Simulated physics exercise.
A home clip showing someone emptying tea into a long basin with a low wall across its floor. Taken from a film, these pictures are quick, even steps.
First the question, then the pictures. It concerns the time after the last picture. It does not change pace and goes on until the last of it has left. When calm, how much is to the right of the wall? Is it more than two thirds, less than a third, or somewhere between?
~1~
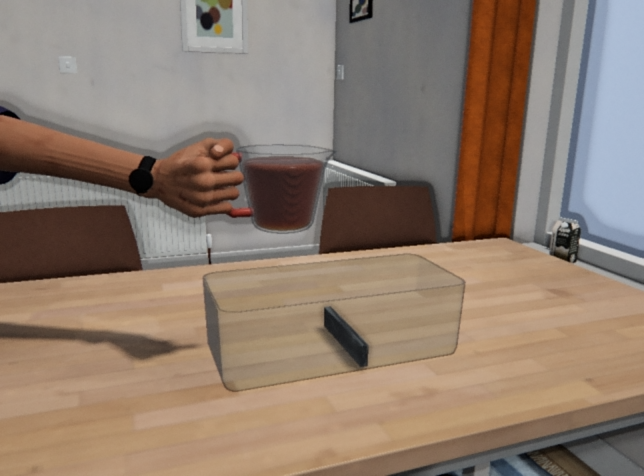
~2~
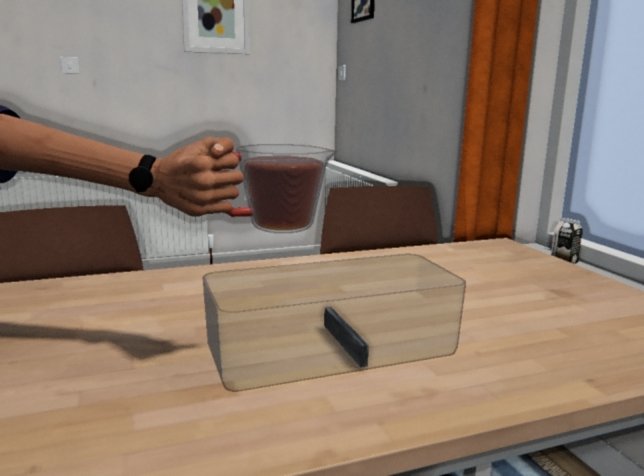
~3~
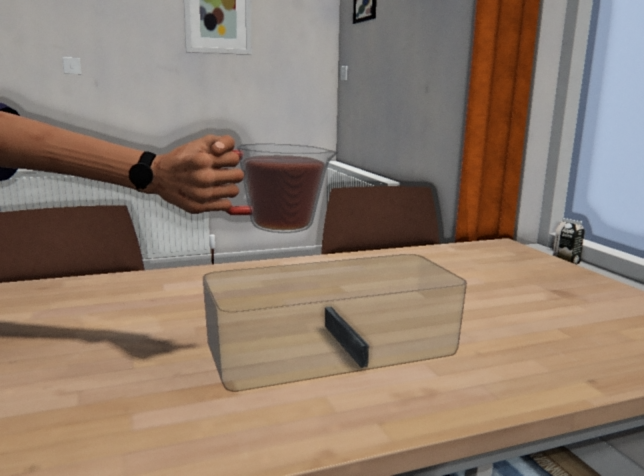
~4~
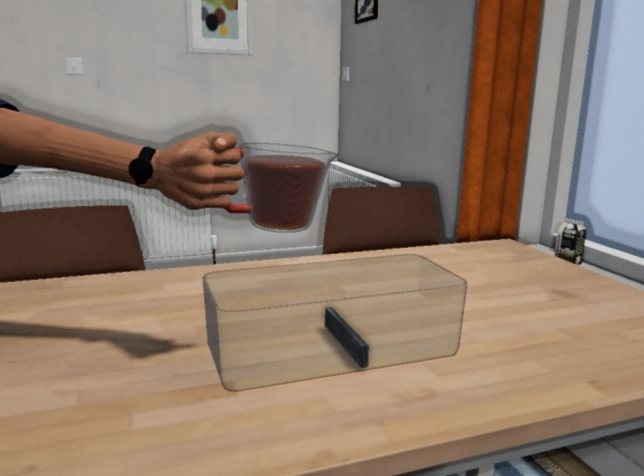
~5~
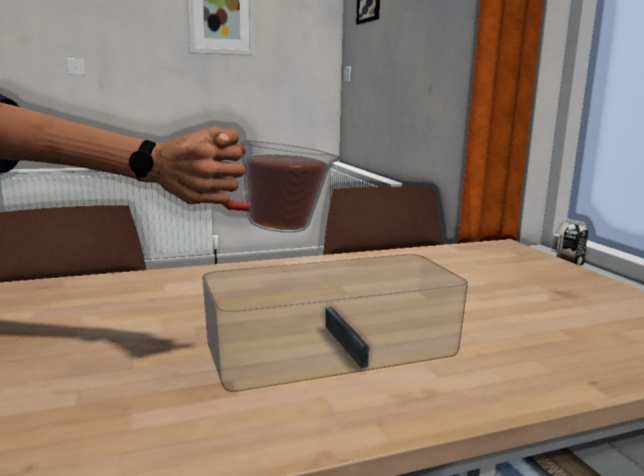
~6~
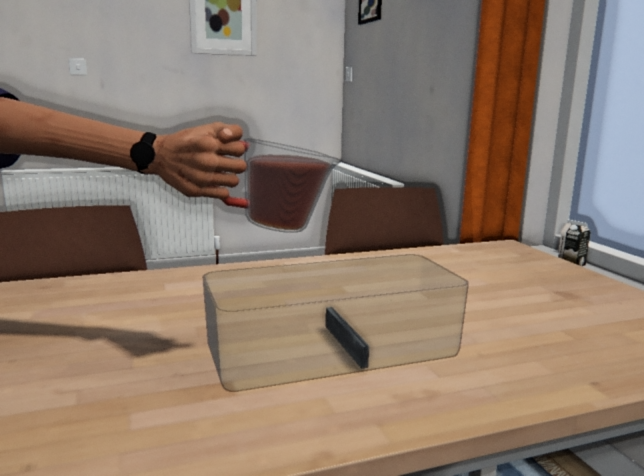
More than two thirds.
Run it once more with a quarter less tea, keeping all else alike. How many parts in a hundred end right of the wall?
That share would be some 90 parts in a hundred.
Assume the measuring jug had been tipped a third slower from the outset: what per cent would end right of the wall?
I'd estimate some 95 percent.
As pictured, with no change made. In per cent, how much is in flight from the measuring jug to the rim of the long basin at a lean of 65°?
Share: Approx. 25 %.
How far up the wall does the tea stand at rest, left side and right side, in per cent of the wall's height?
The left part 0 per cent, the right part 70.
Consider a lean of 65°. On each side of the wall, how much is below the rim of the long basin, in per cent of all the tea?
Split is about 0 % to the left and 5 % to the right.
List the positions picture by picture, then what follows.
It leans 0°; its right rim is at (336, 150); the tea meets the walls at (241, 162) and (321, 160); the long basin's rim runs from (210, 293) to (440, 268); the wall's top is at (345, 325), in the first picture.
It leans 0°; its right rim is at (336, 150); the tea meets the walls at (241, 161) and (321, 160), in the second picture.
It leans 2°; its right rim is at (337, 151); the tea meets the walls at (242, 160) and (322, 160), in the third picture.
It leans 4°; its right rim is at (339, 153); the tea meets the walls at (243, 160) and (324, 161), in the fourth picture.
It leans 7°; its right rim is at (340, 156); the tea meets the walls at (245, 159) and (326, 161), in the fifth picture.
It leans 11°; its right rim is at (342, 160); the tea meets the walls at (247, 160) and (328, 162), in the sixth picture.
A moment on, the measuring jug is tipped part way and 70 per cent is still to pour, 0 is left of the wall and 7 right of it.
Next, the measuring jug is tipped on its side and 20 per cent is still to pour, 2 is left of the wall and 60 right of it.
Then the measuring jug is tipped on its side and 2 per cent is still to pour, 5 is left of the wall and 89 right of it.
Later the measuring jug is tipped on its side and 0 per cent is still to pour, 6 is left of the wall and 92 right of it.
At rest 7 per cent lies left of the wall, 92 right of it and 1 outside.
